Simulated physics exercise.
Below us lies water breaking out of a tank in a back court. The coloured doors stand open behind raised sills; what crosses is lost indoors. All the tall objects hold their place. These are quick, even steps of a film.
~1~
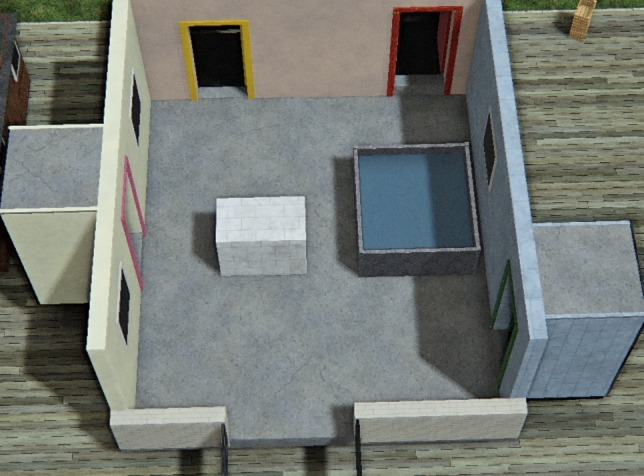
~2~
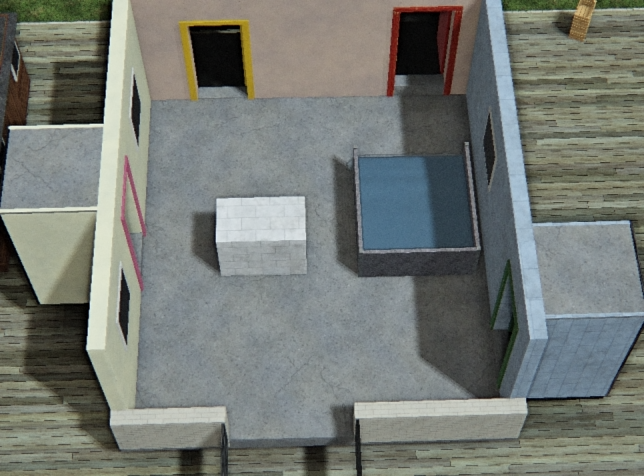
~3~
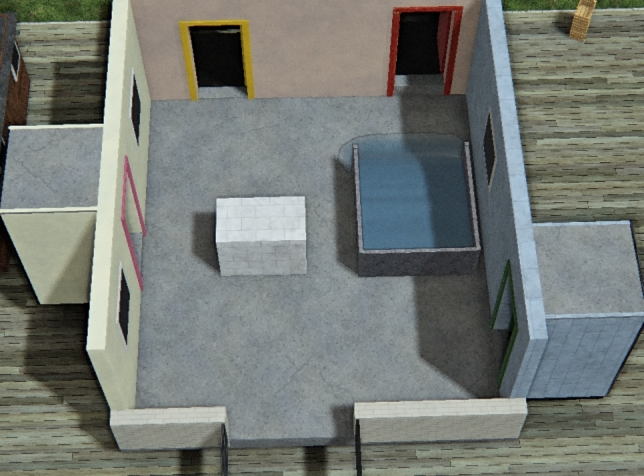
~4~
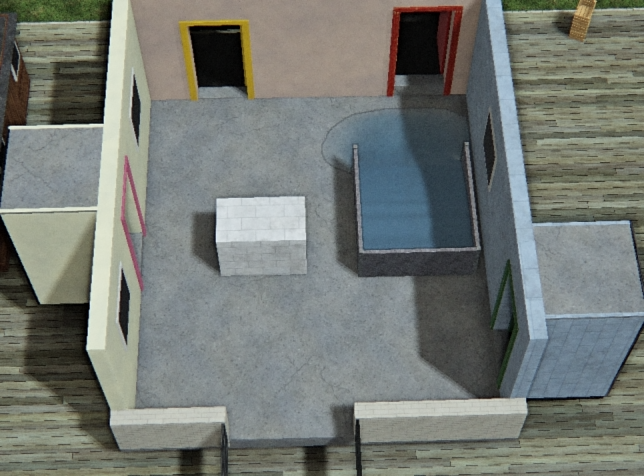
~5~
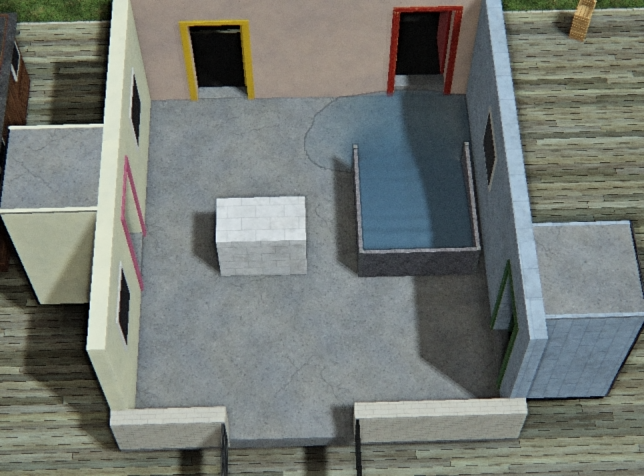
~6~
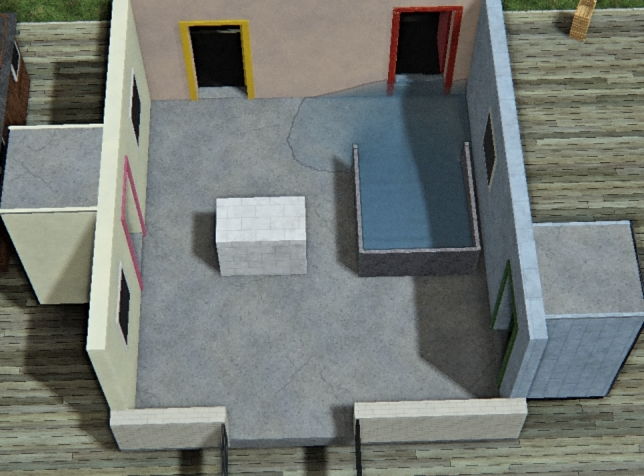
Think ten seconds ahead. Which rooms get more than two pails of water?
One by one: The green door holds within the limit; the red door floods; the pink door holds within the limit; the yellow door floods.
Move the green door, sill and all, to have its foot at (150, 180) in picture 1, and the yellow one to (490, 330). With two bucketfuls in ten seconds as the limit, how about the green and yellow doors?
Then: Green door floods, yellow door is under.
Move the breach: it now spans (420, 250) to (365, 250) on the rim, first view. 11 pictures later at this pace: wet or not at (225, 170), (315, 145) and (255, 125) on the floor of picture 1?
As listed: No water, clear, not flooded.
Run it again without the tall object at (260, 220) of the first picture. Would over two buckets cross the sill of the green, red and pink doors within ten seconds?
In short: The green one stays under; the red one is over; the pink one holds.
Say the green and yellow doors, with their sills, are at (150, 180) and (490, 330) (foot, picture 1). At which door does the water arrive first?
First comes the door marked red.
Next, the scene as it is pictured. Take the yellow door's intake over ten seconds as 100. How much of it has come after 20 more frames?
Roughly 15 per cent.
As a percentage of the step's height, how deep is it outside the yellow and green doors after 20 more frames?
Roughly 230 per cent, then 80 per cent.
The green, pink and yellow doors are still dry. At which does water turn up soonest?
First comes the yellow door.
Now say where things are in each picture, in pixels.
Still water in the water tank at (415, 199), in the first frame.
Water pours out on the water tank's far side and has run to (350, 169), in the second frame.
The front is at (346, 149), out from the gap on the water tank's far side, in the third frame.
The front is at (466, 121), out from the gap on the water tank's far side, in the fourth frame.
The front is at (346, 96), out from the gap on the water tank's far side, in the fifth frame.
Water pours out on the water tank's far side and has run to (316, 97), in the sixth frame.
A moment on, water covers 20 % of the floor; the green door not reached, the red door over two buckets in, the pink door not reached, the yellow door wet at the sill, nothing in.
Next, water covers 25 % of the floor; the green door not reached, the red door far over two buckets in, the pink door not reached, the yellow door under two buckets in.
Then, water covers 50 % of the floor; the green door wet at the sill, nothing in, the red door far over two buckets in, the pink door wet at the sill, nothing in, the yellow door under two buckets in.
Later, water covers 75 % of the floor; the green door wet at the sill, nothing in, the red door far over two buckets in, the pink door wet at the sill, nothing in, the yellow door over two buckets in.
In the end, water covers 95 % of the floor; the green door wet at the sill, nothing in, the red door far over two buckets in, the pink door wet at the sill, nothing in, the yellow door far over two buckets in.
